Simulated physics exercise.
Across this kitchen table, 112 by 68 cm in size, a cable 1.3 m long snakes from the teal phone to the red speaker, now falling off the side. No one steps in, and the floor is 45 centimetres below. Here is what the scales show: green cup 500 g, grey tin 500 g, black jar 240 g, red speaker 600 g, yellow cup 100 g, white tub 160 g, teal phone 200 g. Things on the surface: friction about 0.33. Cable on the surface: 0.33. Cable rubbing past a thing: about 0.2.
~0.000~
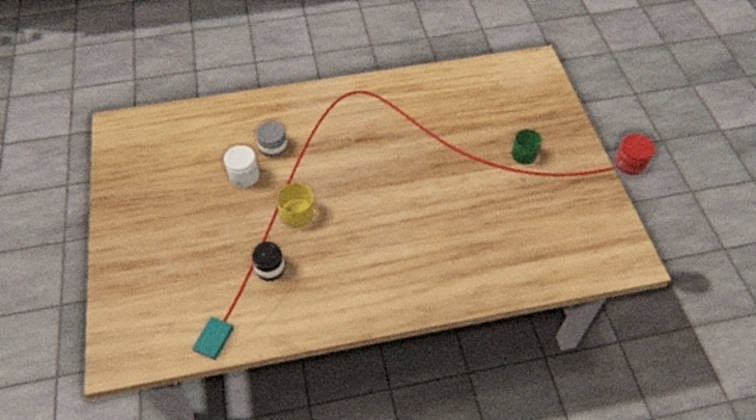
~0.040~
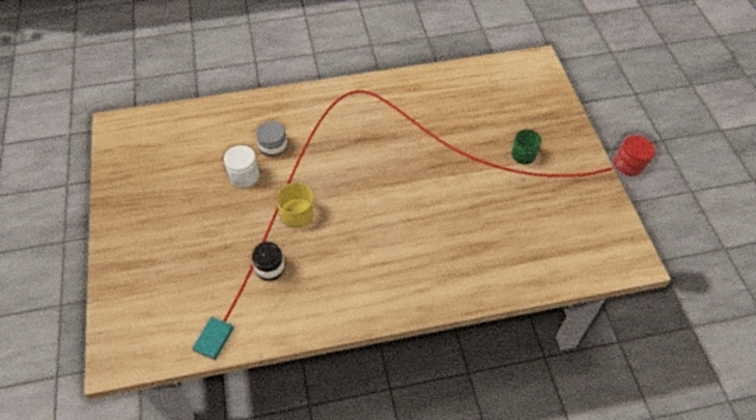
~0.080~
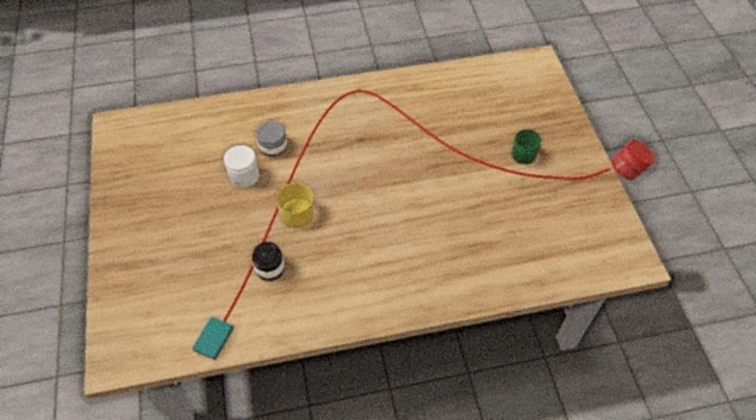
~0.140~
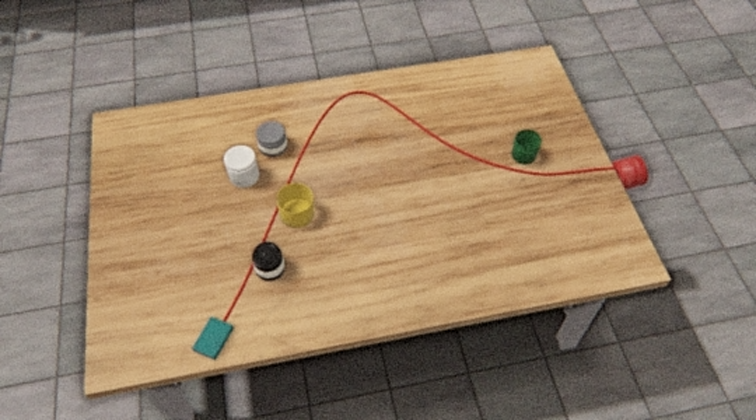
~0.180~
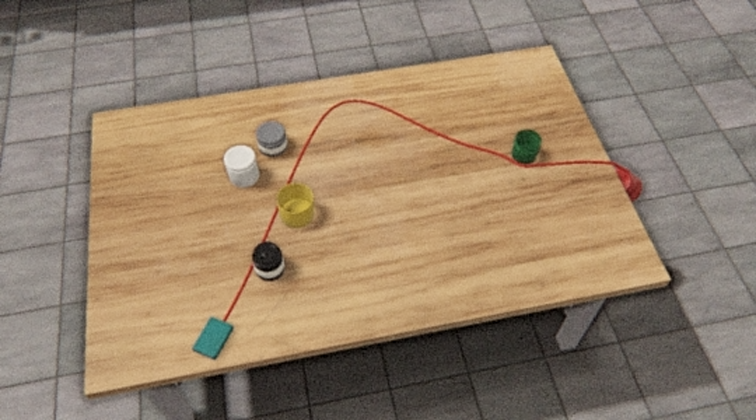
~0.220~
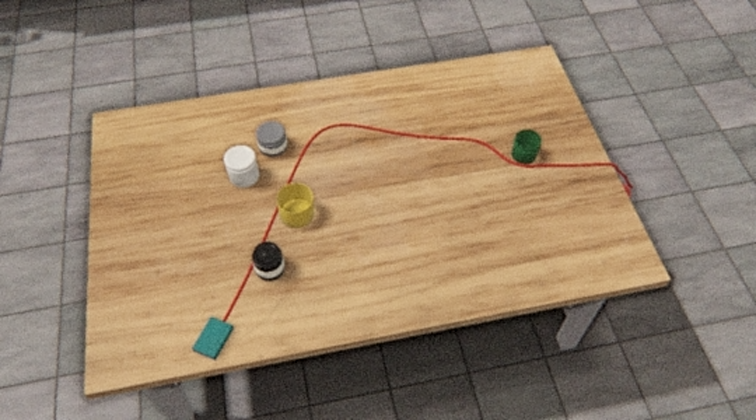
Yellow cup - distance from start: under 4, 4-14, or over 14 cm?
Looks like it will be displaced a lot.
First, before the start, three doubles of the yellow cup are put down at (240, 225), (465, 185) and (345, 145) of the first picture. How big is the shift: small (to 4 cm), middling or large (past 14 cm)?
Slight, slight, then big.
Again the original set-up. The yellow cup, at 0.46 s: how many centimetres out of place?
By then the yellow cup has moved close to 20 cm.
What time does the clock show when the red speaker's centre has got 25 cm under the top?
Close to 0.28 s.
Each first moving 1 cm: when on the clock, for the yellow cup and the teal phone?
The yellow cup at 0.32 seconds and the teal phone at 0.34 seconds.
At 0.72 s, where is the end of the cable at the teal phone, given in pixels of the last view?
Near (238, 291).
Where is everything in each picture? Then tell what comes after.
Yellow cup (295, 198); cable runs through (557, 175) (446, 144) (359, 92) (299, 161), in the first picture.
Red speaker (638, 147); cable runs through (556, 176) (359, 91), in the second picture.
Red speaker (633, 160); cable runs through (554, 177) (358, 91), in the third picture.
Red speaker (628, 173); cable runs through (558, 174) (359, 92), in the fourth picture.
Red speaker (622, 185); cable runs through (577, 162) (366, 102), in the fifth picture.
Yellow cup (295, 198); cable runs through (610, 164) (498, 153) (388, 132) (299, 161), in the sixth picture.
After 0.5 s, the cable's tail end at (236, 295); yellow cup 20 cm off its start, teal phone 6 cm off its start, red speaker over the edge.
After 0.7 s, the cable's tail end at (238, 291); yellow cup over the edge, teal phone 7 cm off its start, red speaker over the edge.
After 1.0 s, the cable's tail end at (238, 291); yellow cup over the edge, teal phone 7 cm off its start at (228, 305), red speaker over the edge.
After 1.2 s, the cable's tail end at (238, 291); yellow cup over the edge, teal phone 7 cm off its start, red speaker over the edge.
After 2.4 s, the cable's tail end at (238, 291); yellow cup over the edge, teal phone 7 cm off its start at (228, 305), red speaker over the edge.
